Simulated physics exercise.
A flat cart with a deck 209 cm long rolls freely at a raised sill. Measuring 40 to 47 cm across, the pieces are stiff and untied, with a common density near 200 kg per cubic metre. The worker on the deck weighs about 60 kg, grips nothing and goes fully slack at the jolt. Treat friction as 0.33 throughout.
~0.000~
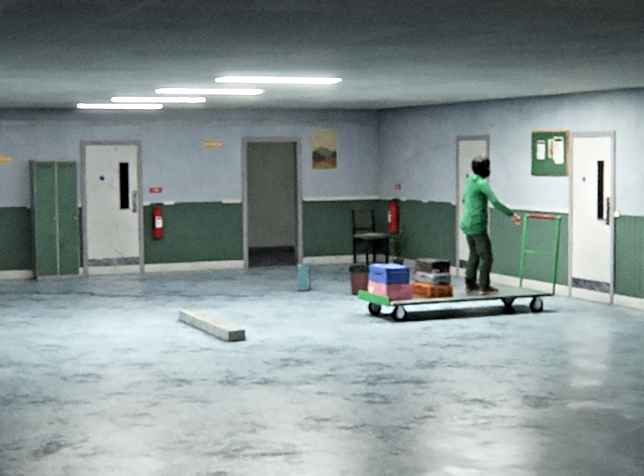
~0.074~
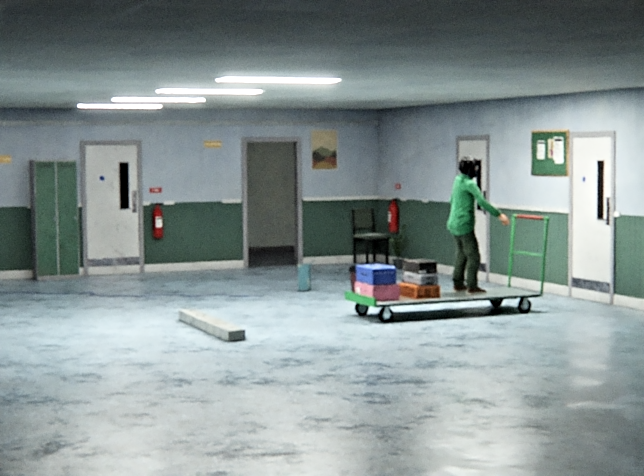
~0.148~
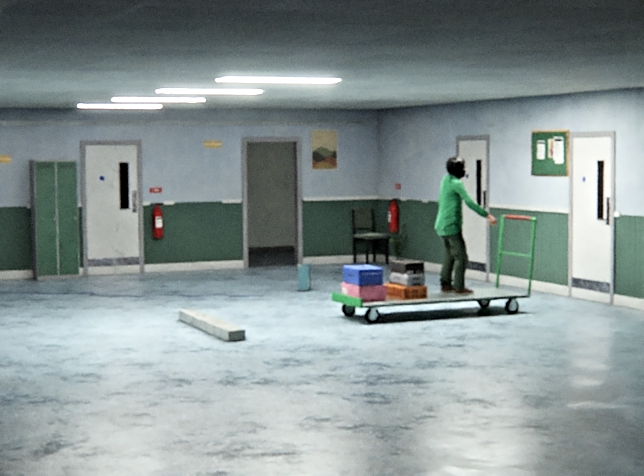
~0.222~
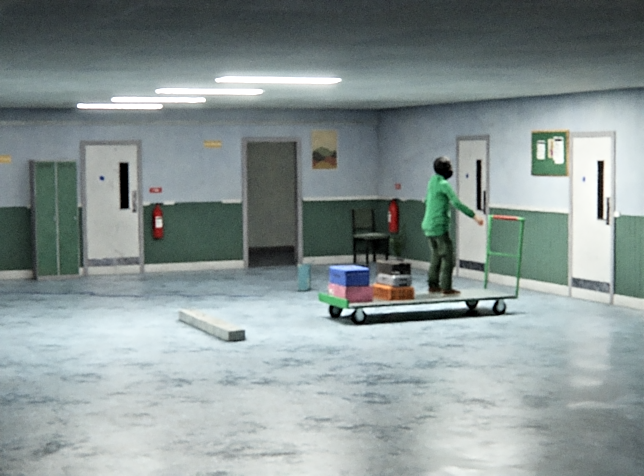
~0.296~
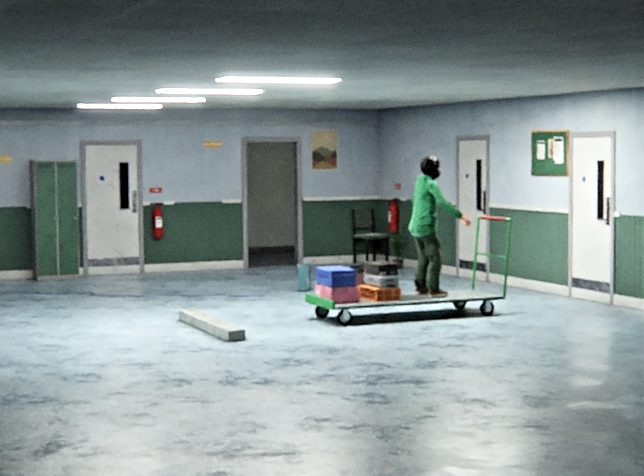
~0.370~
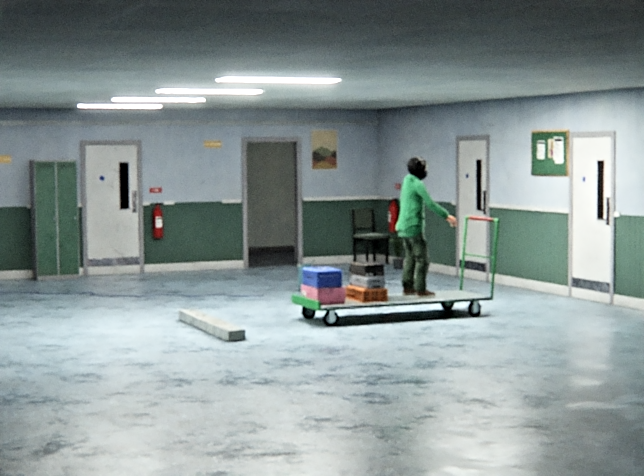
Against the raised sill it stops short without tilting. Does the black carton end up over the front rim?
Chances are it will exit over the front.
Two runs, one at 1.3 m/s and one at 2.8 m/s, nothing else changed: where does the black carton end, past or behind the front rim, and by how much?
40 cm behind, then 140 cm past.
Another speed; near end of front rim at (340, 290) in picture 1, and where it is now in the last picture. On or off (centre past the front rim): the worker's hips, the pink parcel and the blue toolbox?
Hips - kept, pink - kept, blue - dropped.
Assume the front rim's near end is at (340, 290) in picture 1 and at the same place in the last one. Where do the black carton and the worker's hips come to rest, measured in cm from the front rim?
The black item would end 20 cm behind the front rim, and the hips 90 cm behind it.
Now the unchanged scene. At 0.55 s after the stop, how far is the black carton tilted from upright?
I'd put the tilt at close to 70°.
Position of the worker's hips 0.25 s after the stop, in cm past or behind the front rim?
Behind the rim by about 70 cm.
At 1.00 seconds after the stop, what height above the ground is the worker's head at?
The head is roughly 80 cm up.
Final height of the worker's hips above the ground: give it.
The hips come to rest about 50 cm above the ground.
The wheels strike at 0.85 s.
After 1.10 s the black carton is 24 cm behind the rim, tilted 15°, near (232, 278) in the last picture's view.
After 1.40 s the black carton is 21 cm past the rim, tilted 65°, near (192, 301) in the last picture's view.
After 1.85 s the black carton is 43 cm past the rim, tilted 90°, near (172, 321) in the last picture's view.
At rest, 4.0 s, past the rim, blue toolbox and black carton; behind it, grey suitcase, pink parcel, orange crate and the worker's hips.
